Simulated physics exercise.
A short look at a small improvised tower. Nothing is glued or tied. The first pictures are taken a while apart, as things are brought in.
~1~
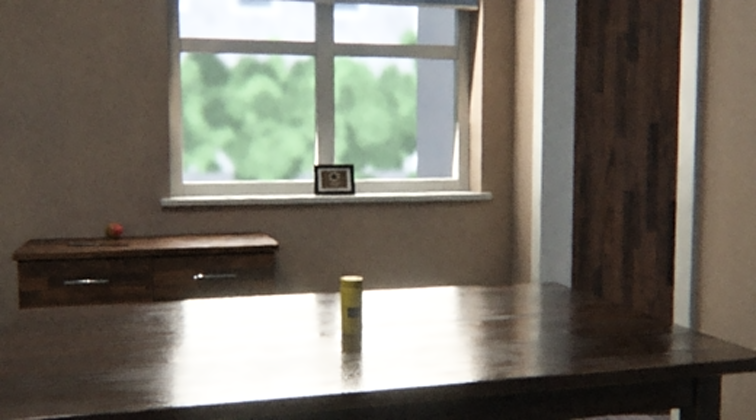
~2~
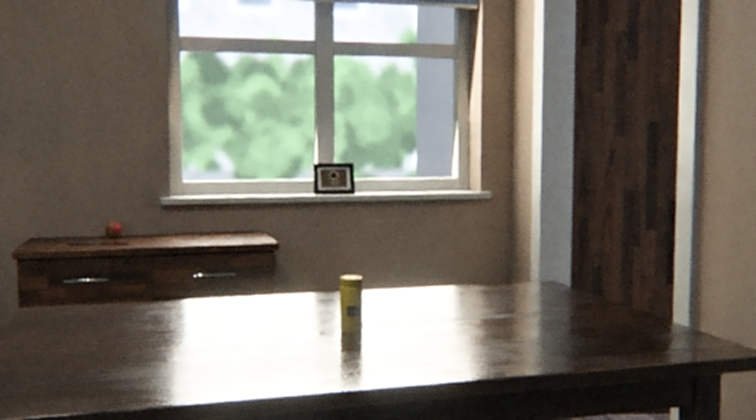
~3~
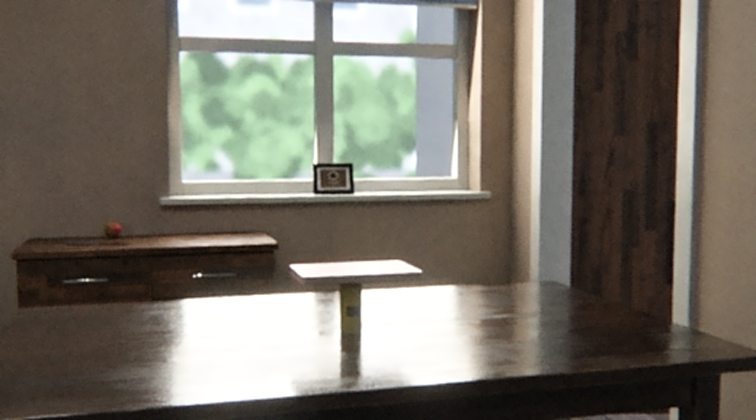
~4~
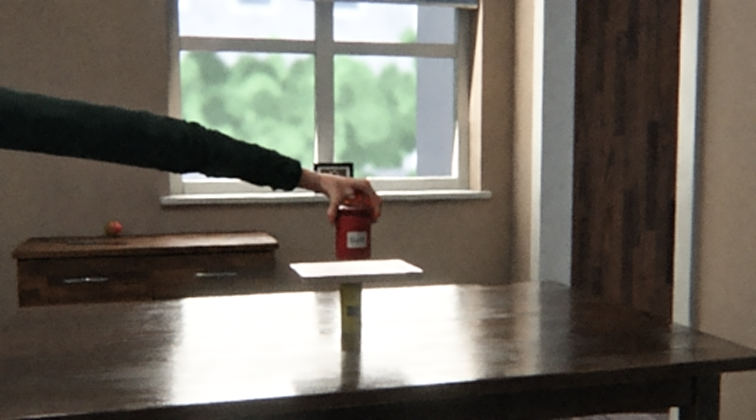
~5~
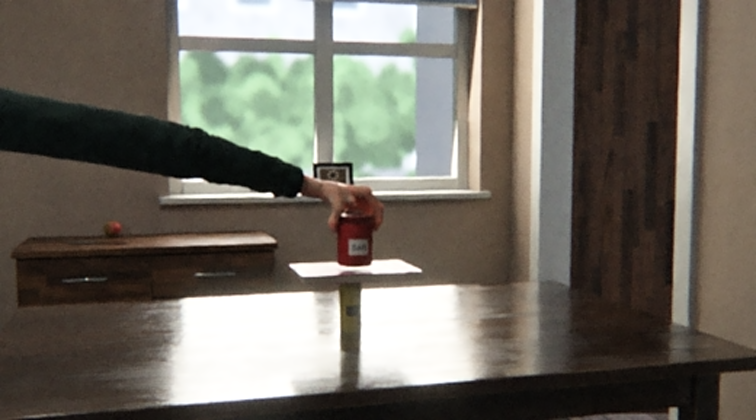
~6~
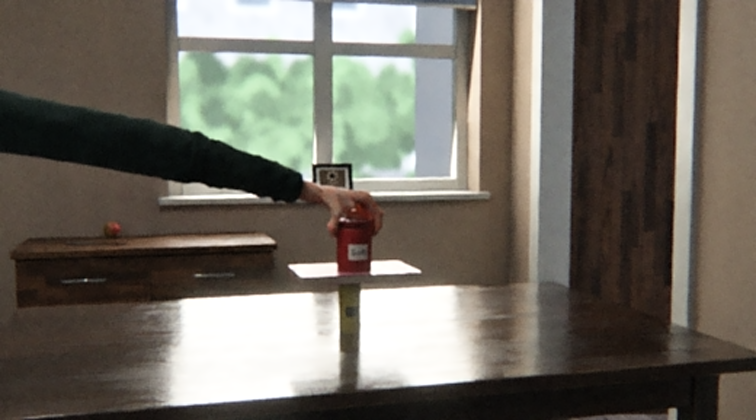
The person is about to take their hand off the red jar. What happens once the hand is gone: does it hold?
Outcome: The stack keeps its balance.
Then, 0.30 s on from there, no change.
Then, 0.70 s on from there, red jar resting near (354, 246).
In the end, all 3 unmoved. At the end, from the last picture's camera, red jar near (354, 246). The stack holds.
